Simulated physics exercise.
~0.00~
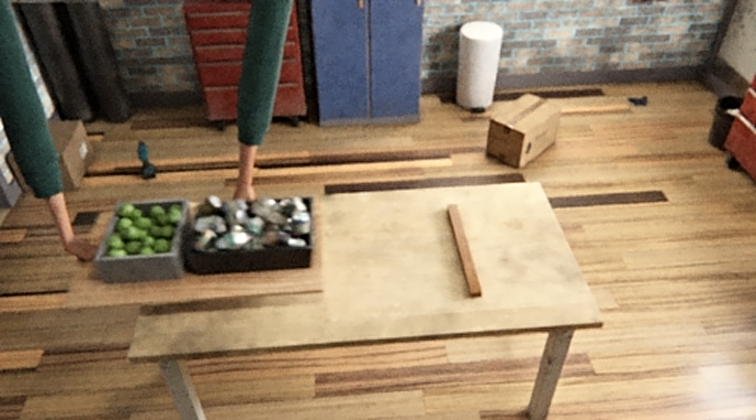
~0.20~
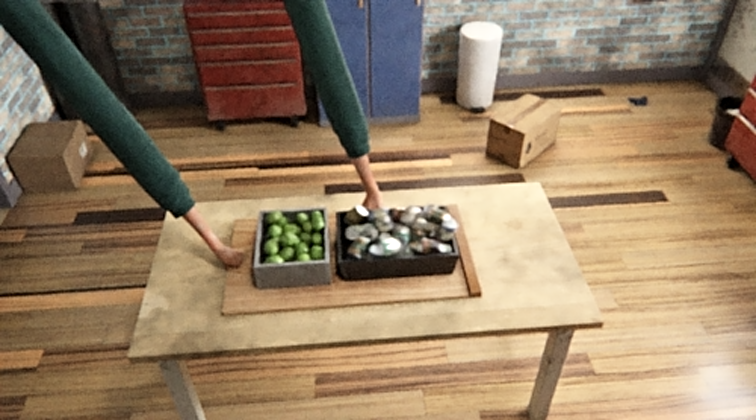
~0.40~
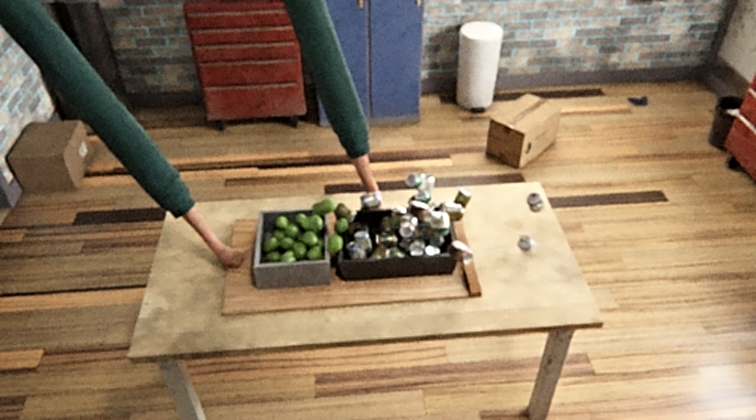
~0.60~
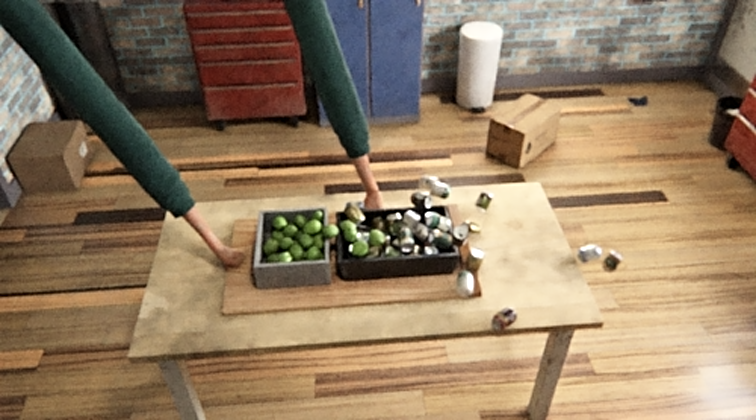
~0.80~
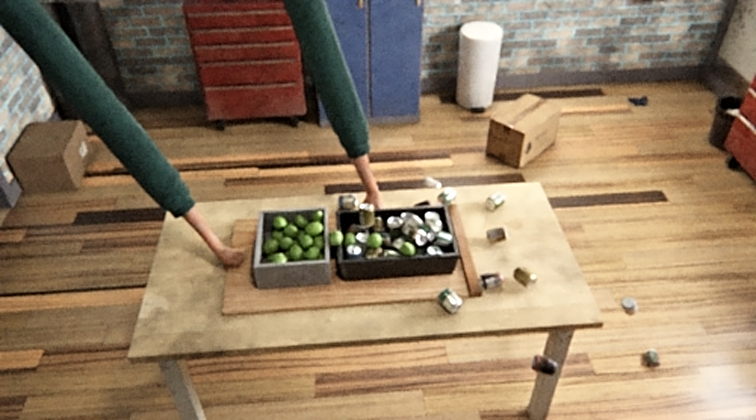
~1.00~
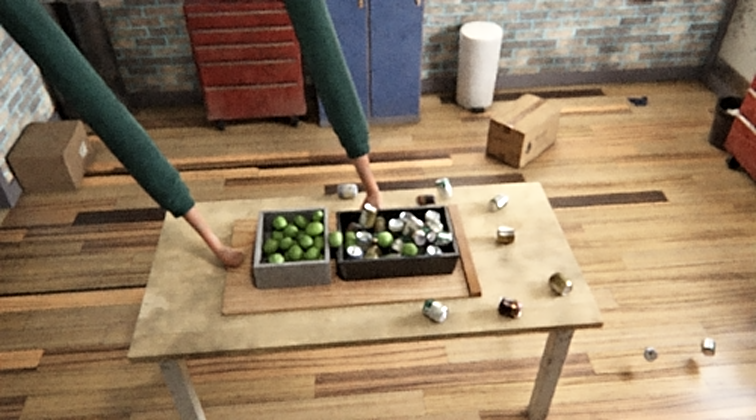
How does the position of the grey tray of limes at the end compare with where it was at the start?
It starts out at the far left, beyond the table's left edge, and ends further right, resting on the board on top of the table, left of the middle.
